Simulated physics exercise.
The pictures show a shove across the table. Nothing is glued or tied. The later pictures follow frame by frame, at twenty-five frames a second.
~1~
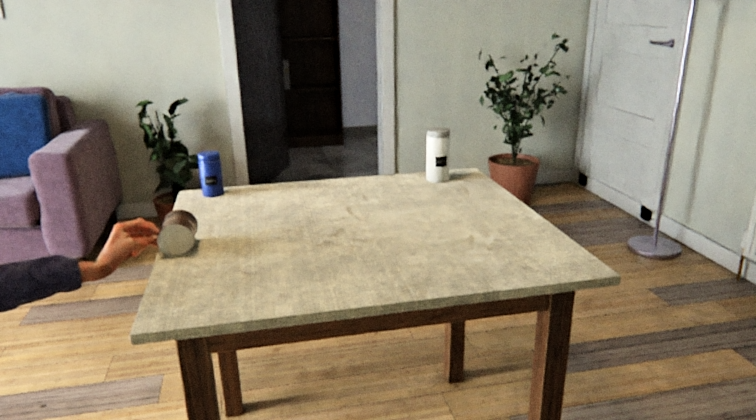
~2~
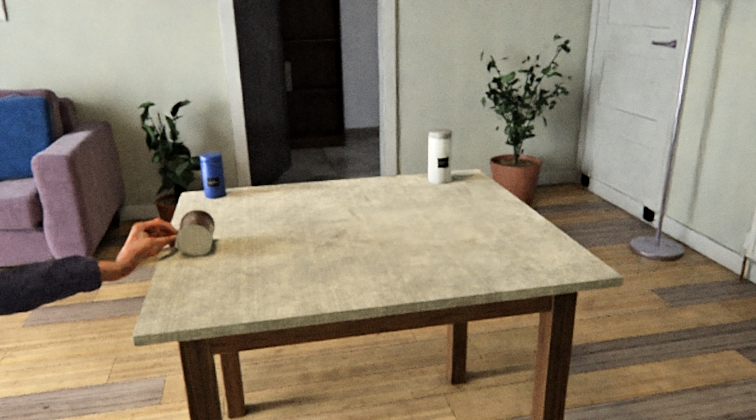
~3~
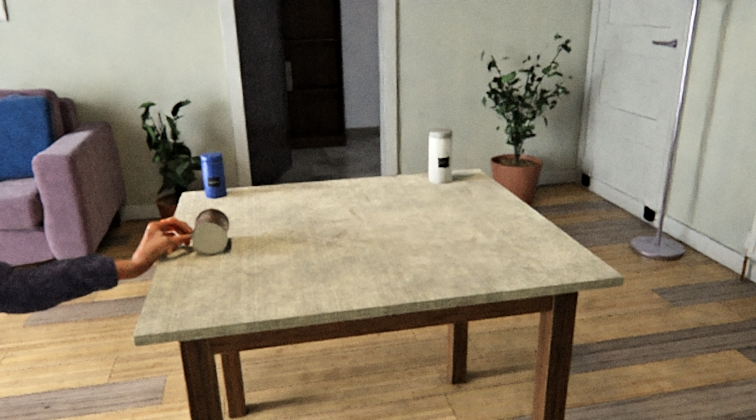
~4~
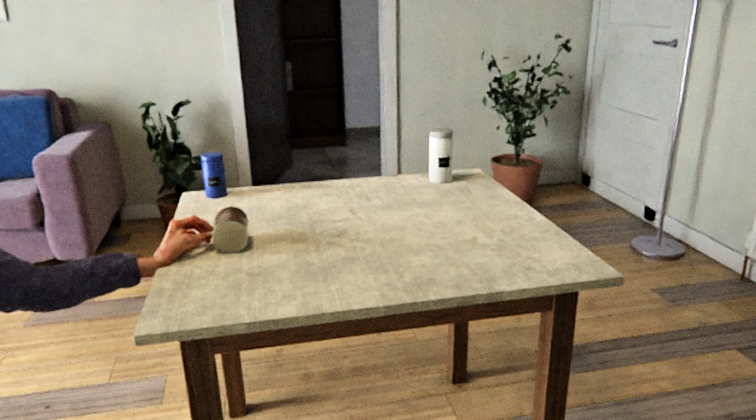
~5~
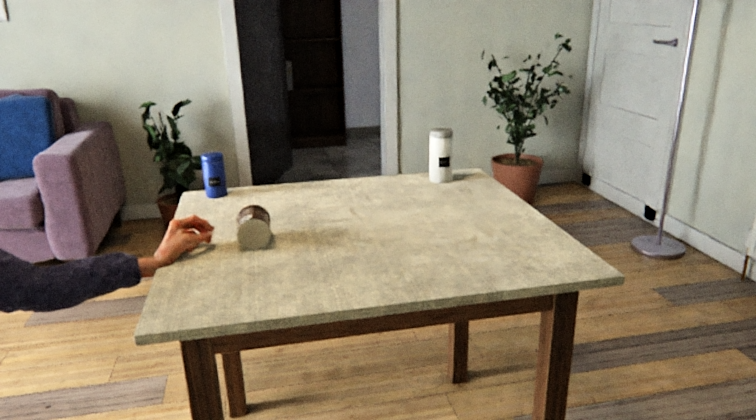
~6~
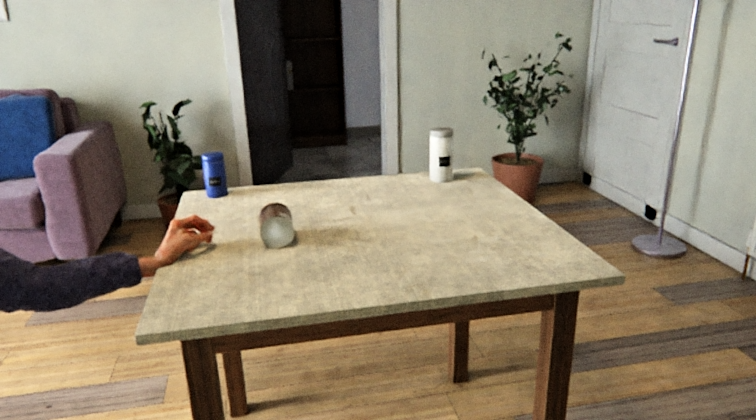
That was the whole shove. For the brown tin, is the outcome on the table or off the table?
The brown tin falls off the table.
Then, 0.20 s past the last view, brown tin displaced well along near (378, 216).
Then, 0.60 s past the last view, brown tin now off the table.
Then, 0.80 s past the last view, things are still on the move.
Then, 1.10 s past the last view, as before.
Finally, off the table, brown tin.
